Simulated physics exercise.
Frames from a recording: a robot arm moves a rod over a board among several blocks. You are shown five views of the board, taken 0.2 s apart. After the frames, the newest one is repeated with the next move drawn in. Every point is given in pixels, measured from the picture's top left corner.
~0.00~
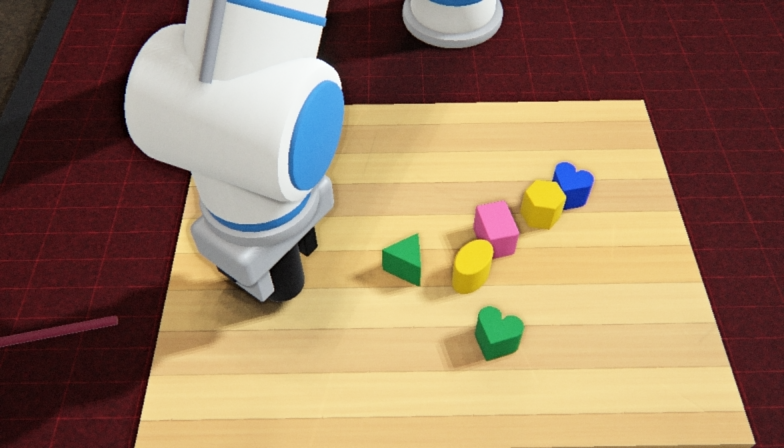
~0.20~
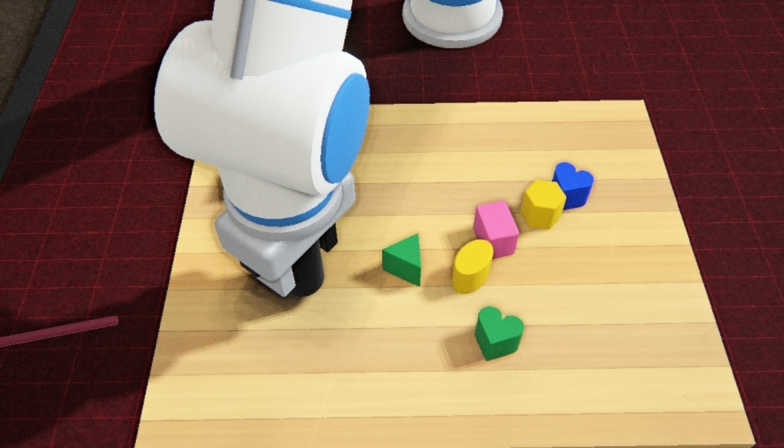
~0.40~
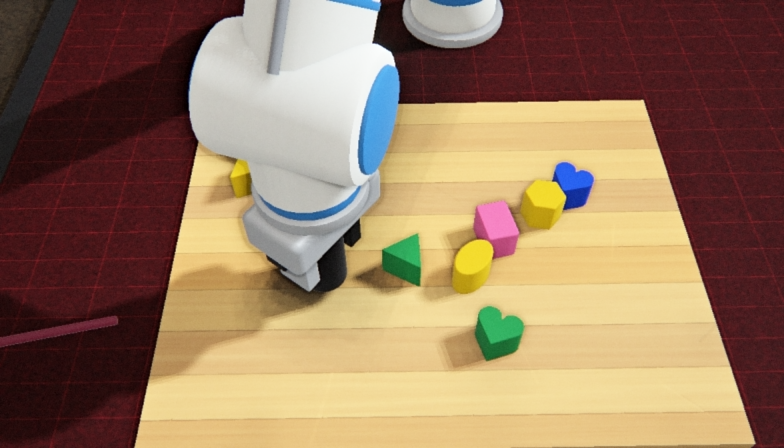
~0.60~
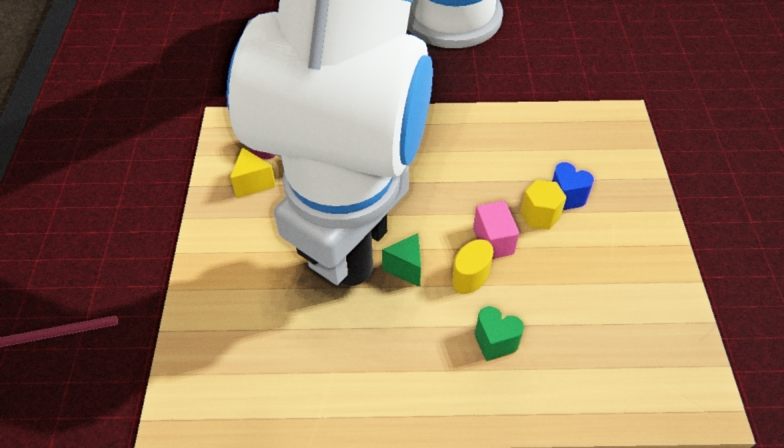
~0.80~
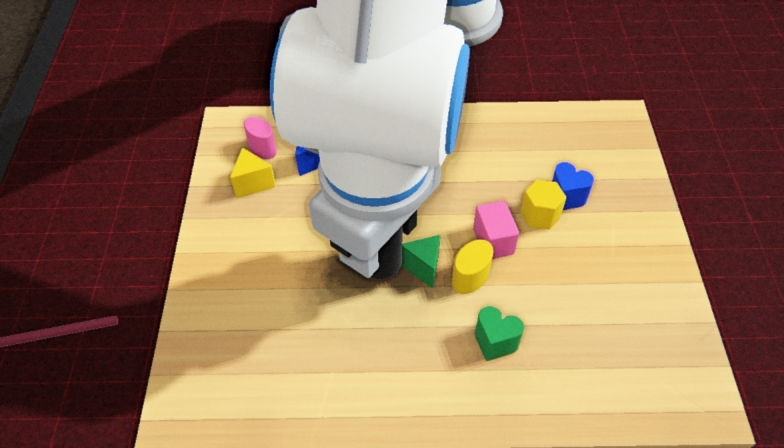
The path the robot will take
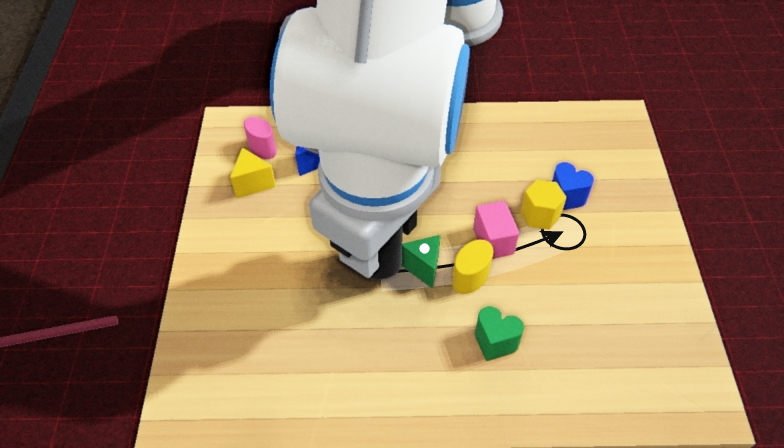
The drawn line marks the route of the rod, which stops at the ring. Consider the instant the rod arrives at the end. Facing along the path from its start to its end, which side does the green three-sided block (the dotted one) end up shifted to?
It is displaced to the right.
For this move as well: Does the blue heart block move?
Going by the path, yes.
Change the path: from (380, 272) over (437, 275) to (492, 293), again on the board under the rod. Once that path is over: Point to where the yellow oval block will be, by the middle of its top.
Around (551, 270).
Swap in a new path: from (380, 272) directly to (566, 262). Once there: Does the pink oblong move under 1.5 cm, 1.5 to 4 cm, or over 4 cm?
Offset: 1.5 to 4 cm.
The line goes from (380, 272) over (477, 260) to (564, 232); the dot is on the green three-sided block.
What follows on the original path. One third of the way, rod at (448, 256); green three-sided block at (484, 243), turned 50° clockwise; yellow oval block at (503, 264), turned 35° clockwise; pink oblong at (502, 219), turned 20° anticlockwise.
Two thirds of the way, rod at (511, 242); green three-sided block at (549, 230), turned 30° clockwise; yellow oval block at (516, 270), turned 55° clockwise; pink oblong at (527, 203), turned 65° anticlockwise; yellow hexagon at (553, 181); blue heart block at (581, 170).
At the end, rod at (567, 221); green three-sided block at (605, 221), turned 80° clockwise; yellow oval block at (516, 270), turned 55° clockwise; pink oblong at (542, 187), turned 95° anticlockwise; yellow hexagon at (560, 159), turned 20° clockwise; blue heart block at (593, 160).
